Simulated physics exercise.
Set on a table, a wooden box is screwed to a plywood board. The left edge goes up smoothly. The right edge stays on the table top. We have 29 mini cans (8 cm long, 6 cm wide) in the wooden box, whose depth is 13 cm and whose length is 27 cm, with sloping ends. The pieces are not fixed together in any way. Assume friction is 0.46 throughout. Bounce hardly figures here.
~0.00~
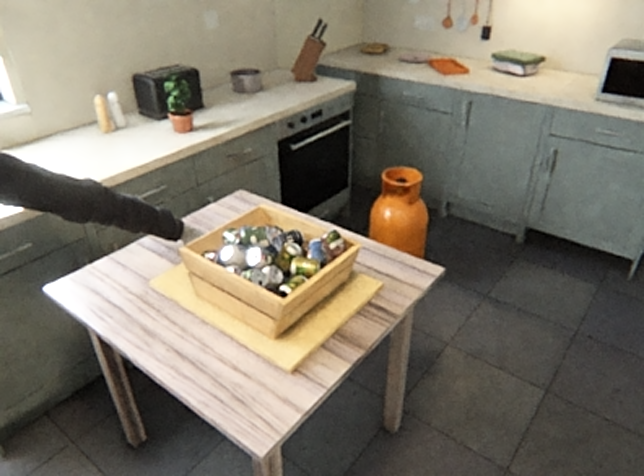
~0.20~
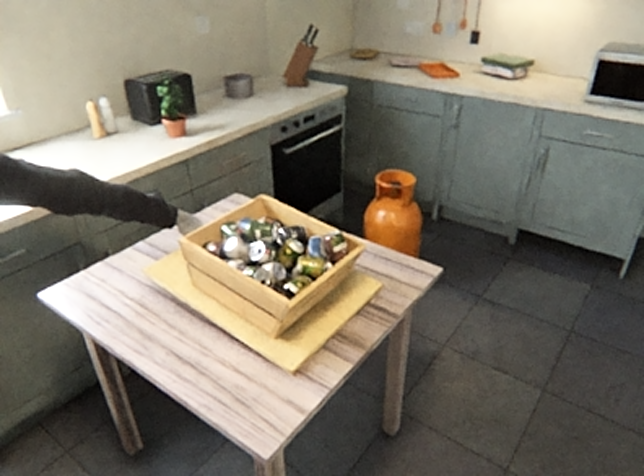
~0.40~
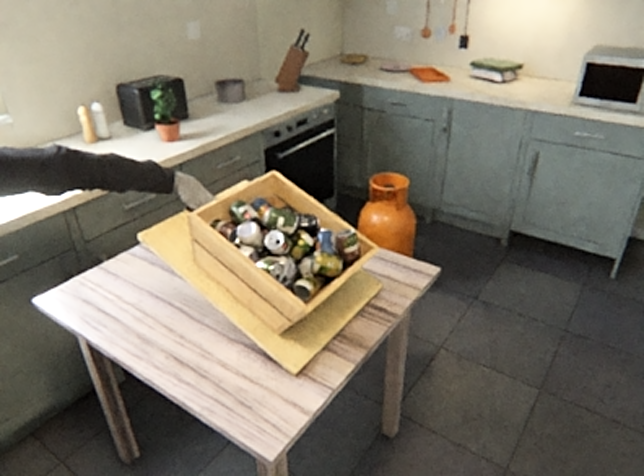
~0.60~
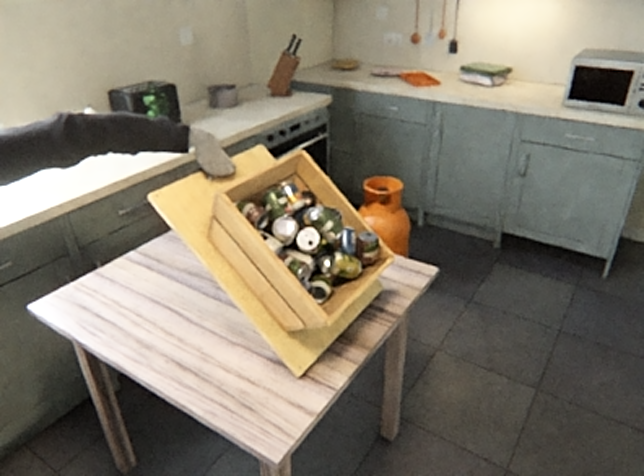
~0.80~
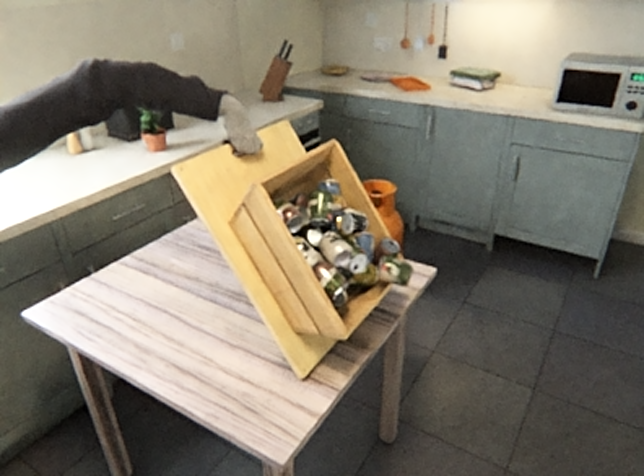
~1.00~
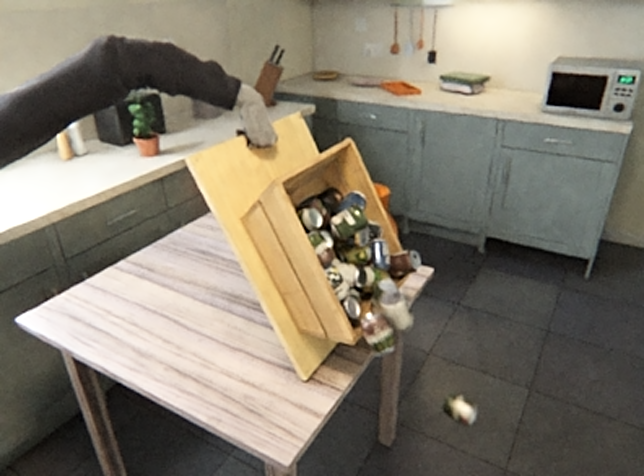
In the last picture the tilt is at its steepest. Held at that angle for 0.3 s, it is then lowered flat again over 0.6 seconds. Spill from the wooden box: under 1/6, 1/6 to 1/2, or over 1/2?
I reckon it keeps between half and five sixths of its pieces.
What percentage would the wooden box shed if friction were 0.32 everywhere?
Wooden box 20 per cent.
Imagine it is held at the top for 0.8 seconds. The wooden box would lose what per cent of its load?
Wooden box 30%.
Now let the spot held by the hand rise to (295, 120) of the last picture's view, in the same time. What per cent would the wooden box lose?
Then wooden box 70 per cent.
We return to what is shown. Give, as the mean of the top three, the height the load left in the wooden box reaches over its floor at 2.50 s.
Roughly 14 cm.
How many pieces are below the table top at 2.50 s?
It comes to near 10.
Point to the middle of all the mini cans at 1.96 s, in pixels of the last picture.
At about (297, 300) in pixels.
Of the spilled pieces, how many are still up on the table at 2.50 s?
About 1.
After 1.24 s, tilt 61°; 5 of 29 out of the wooden box.
After 1.54 s, tilt 40°; 9 of 29 out of the wooden box.
After 1.96 s, tilt 0°; 11 of 29 out of the wooden box.
Final count (at 2.50 s), 11 of 29 out of the wooden box. Asked share, 11 of 29, 38 per cent.
